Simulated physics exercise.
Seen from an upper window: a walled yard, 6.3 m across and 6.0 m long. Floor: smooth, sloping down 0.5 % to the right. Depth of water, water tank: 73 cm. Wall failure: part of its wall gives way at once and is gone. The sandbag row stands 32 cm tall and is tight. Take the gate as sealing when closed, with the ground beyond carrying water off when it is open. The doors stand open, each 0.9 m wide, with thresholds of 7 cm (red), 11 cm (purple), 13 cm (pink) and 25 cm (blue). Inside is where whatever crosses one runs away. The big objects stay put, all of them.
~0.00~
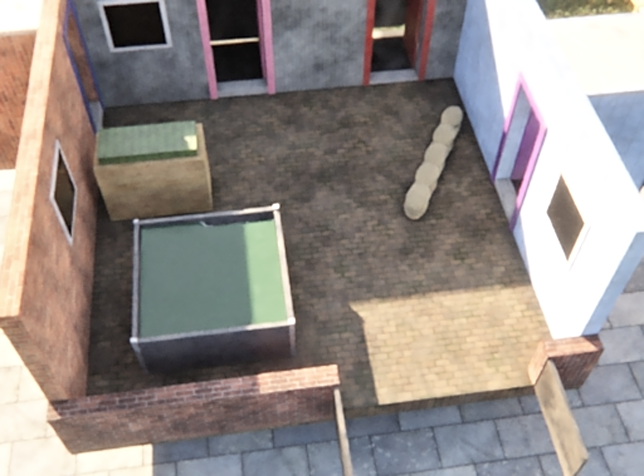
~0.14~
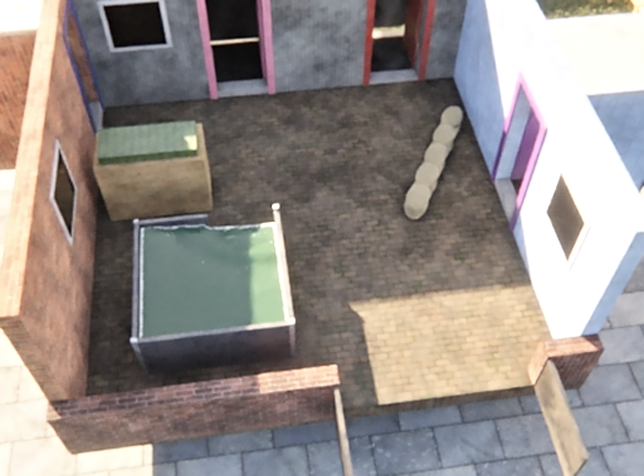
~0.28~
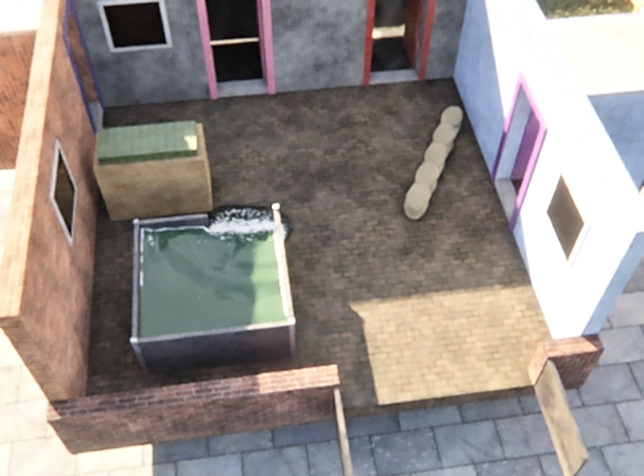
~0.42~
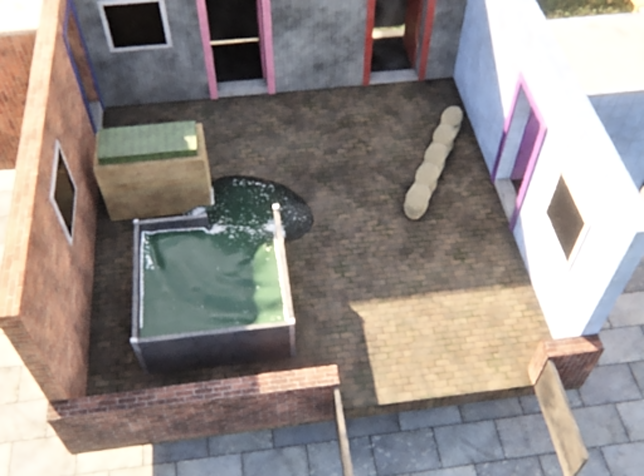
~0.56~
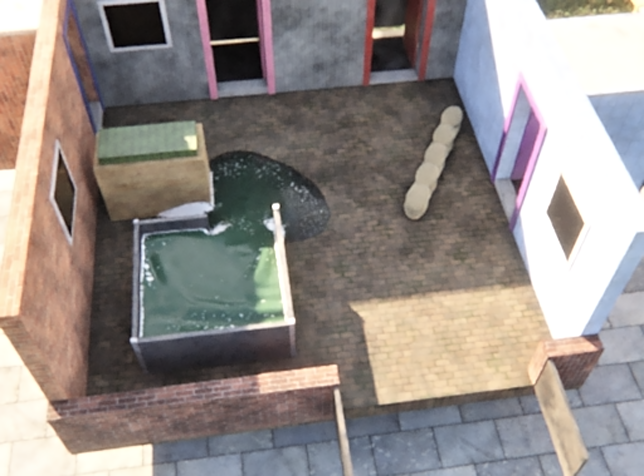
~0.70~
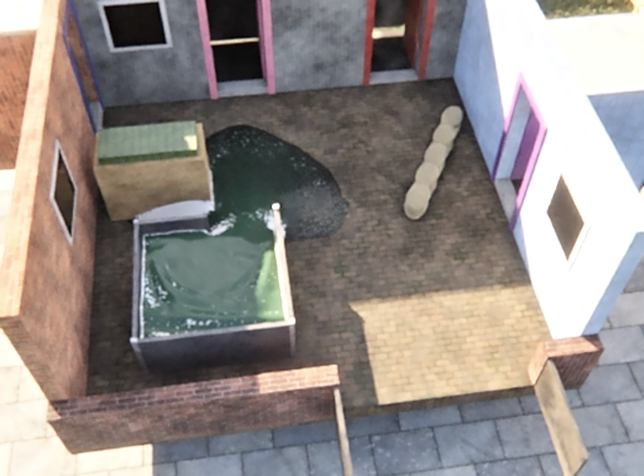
Green water in a square tank in a walled, paved yard lies still, then dips at the far edge as part of the back wall gives way. It pours through the gap in white foam onto the paving, then spreads in a widening dark pool behind the tank, toward the back and right.
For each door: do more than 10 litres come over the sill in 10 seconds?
In the end at the red door the inflow will be out of bounds; at the purple door the inflow will be within bounds; at the pink door the inflow will be out of bounds; at the blue door the inflow will be within bounds.
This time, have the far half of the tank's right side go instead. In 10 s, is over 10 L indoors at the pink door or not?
Well, at pink it would be too little.
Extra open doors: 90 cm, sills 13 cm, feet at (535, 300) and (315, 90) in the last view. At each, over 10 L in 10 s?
The first doorway stays inside and the second goes beyond.
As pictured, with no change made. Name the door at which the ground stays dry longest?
It would be the purple one.
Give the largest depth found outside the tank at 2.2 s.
Peak depth: Approx. 31 cm.
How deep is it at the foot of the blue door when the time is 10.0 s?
About 7.5 cm.
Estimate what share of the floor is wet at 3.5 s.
Roughly 55 percent.
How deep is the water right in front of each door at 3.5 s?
In cm: Red 10, purple 1, pink 21, blue 13.
After 1.4 s water covers 30 % of the floor and is deepest (36 cm) near (253, 237); red door not reached, purple door not reached, pink door 22 cm at the sill, 21 L in, blue door not reached.
After 2.2 s water covers 45 % of the floor and is deepest (31 cm) near (279, 99); red door 15 cm at the sill, 2 L in, purple door not reached, pink door 32 cm at the sill, 121 L in, blue door 5 cm at the sill, 0 L in.
After 3.5 s water covers 55 % of the floor and is deepest (32 cm) near (460, 118); red door 10 cm at the sill, 21 L in, purple door not reached, pink door 21 cm at the sill, 216 L in, blue door 13 cm at the sill, 0 L in.
After 6.0 s water covers 70 % of the floor and is deepest (18 cm) near (447, 84); red door 16 cm at the sill, 97 L in, purple door 2 cm at the sill, 0 L in, pink door 15 cm at the sill, 254 L in, blue door 9 cm at the sill, 0 L in.
After 10.0 s water covers 95 % of the floor and is deepest (14 cm) near (460, 118); red door 12 cm at the sill, 159 L in, purple door 2 cm at the sill, 0 L in, pink door 9 cm at the sill, 257 L in, blue door 7 cm at the sill, 0 L in.
